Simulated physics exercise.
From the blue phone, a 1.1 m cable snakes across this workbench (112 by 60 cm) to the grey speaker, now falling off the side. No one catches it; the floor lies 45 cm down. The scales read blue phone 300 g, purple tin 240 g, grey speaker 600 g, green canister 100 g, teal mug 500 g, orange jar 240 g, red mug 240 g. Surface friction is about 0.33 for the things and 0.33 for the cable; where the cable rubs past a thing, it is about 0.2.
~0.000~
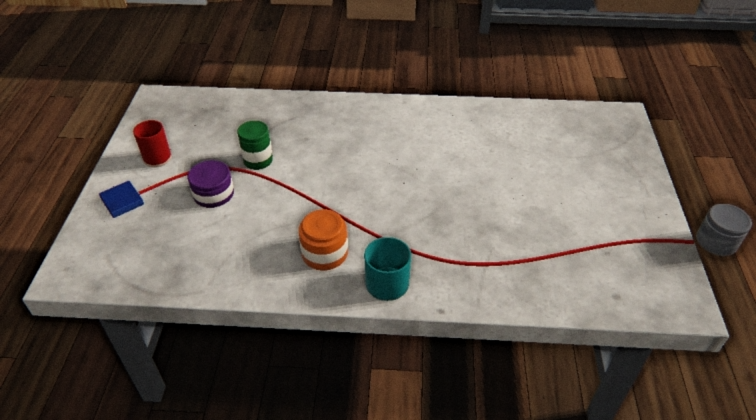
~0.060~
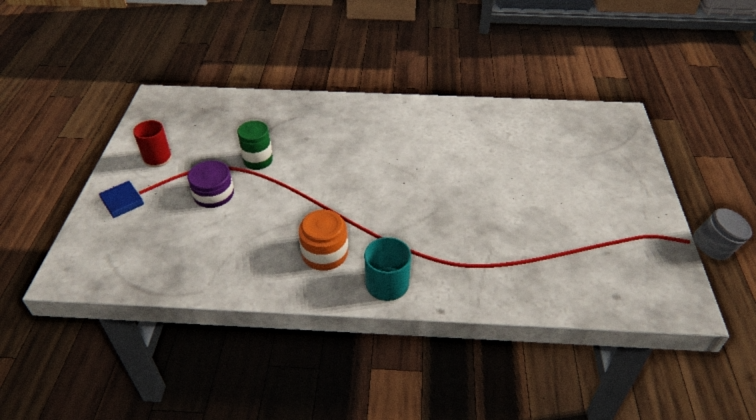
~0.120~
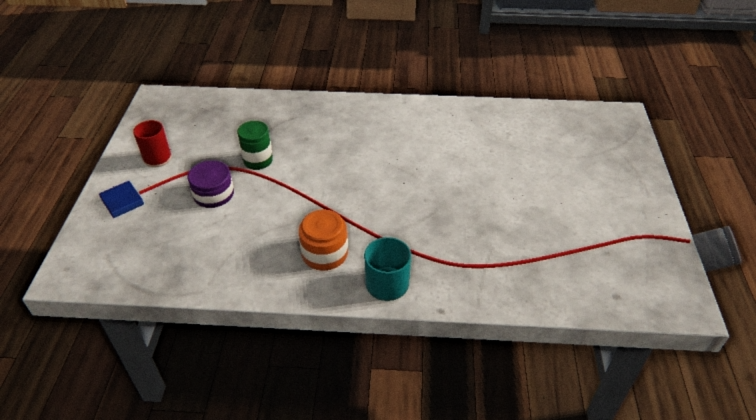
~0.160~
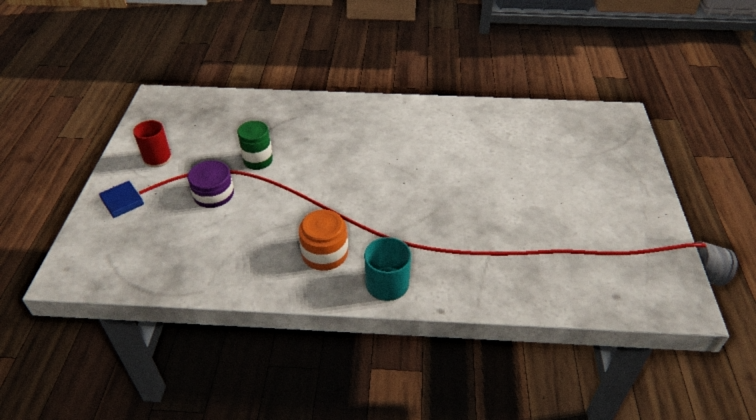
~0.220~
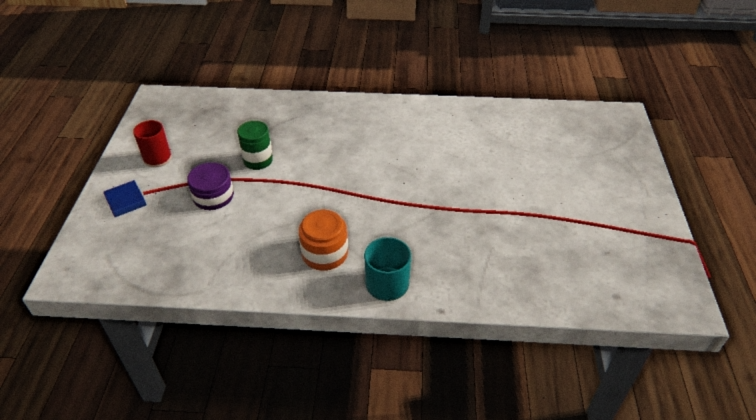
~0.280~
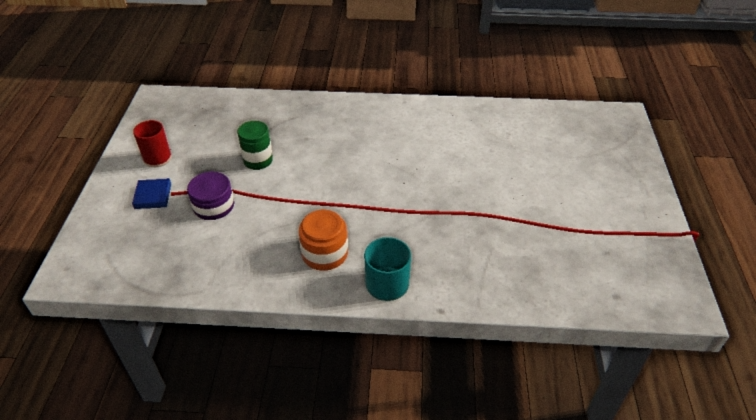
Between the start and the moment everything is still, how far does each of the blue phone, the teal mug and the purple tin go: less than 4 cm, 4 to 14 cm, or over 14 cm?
The blue phone goes over 14 cm, the teal mug goes less than 4 cm, the purple tin goes 4 to 14 cm.
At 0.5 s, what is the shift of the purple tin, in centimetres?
8 cm.
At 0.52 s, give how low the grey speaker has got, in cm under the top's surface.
40 cm or so.
At 0.5 s, the cable's tail end at (311, 185); blue phone 32 cm off its start, purple tin 8 cm off its start, grey speaker over the edge.
At 0.7 s, the cable's tail end at (390, 173); blue phone 48 cm off its start, purple tin 8 cm off its start, grey speaker over the edge.
At 1.0 s, the cable's tail end at (400, 173); blue phone 51 cm off its start at (395, 179), purple tin 8 cm off its start at (210, 203), grey speaker over the edge.
At 1.2 s, the cable's tail end at (400, 173); blue phone 51 cm off its start, purple tin 8 cm off its start, grey speaker over the edge.
At 2.4 s, the cable's tail end at (400, 173); blue phone 51 cm off its start at (395, 179), purple tin 8 cm off its start at (210, 203), teal mug 0 cm off its start at (388, 255), grey speaker over the edge.
